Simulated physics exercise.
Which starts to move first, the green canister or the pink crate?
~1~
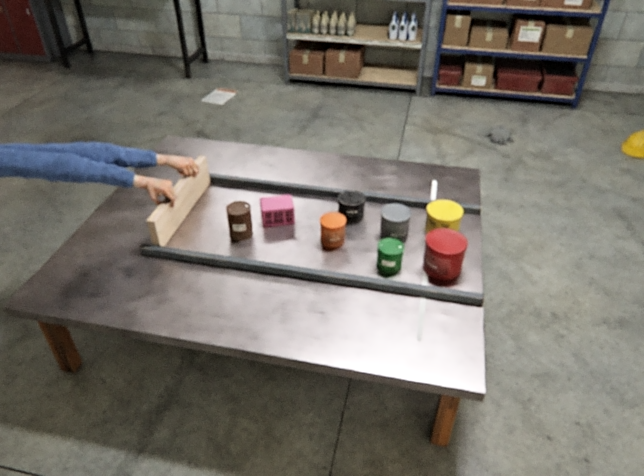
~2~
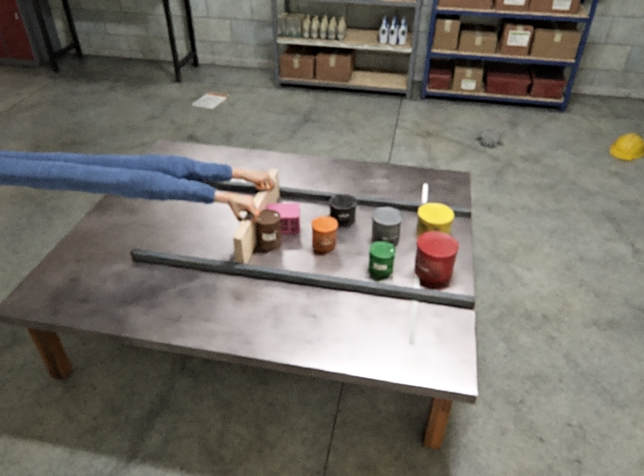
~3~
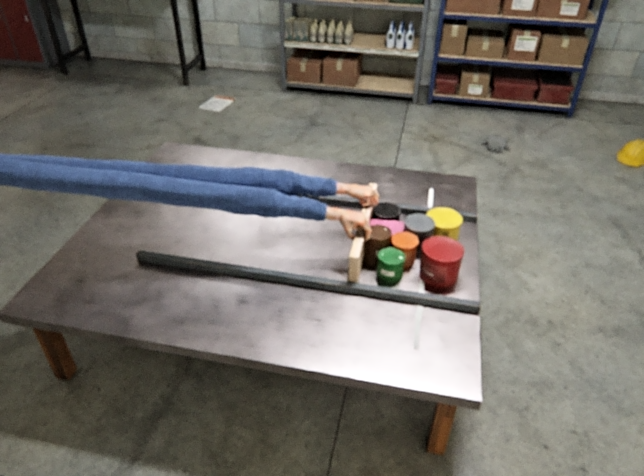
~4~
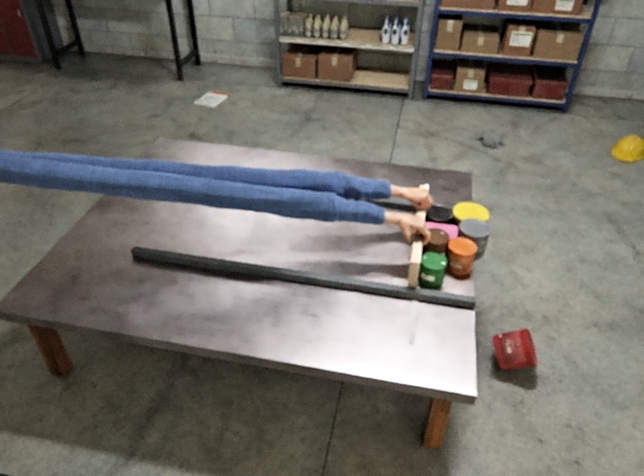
The pink crate starts to move first, early in the plank's push to the right. The green canister stays in place until the later part of the push, when the cluster is driven to the table's edge.
Two arms in blue sleeves hold a pale wooden plank upright on a wide, dark table in a concrete-floored storeroom, seen from above at an angle. Between two dark rails stand a brown canister, a pink crate and orange, black, gray, green, yellow and red containers. The hands push the plank right, first meeting the brown canister and pink crate, then crowding them against the others. The plank continues toward the pale mark near the table's right end, shifting the whole cluster to the edge. Finally, the red pail lies on the floor while the others remain on top.
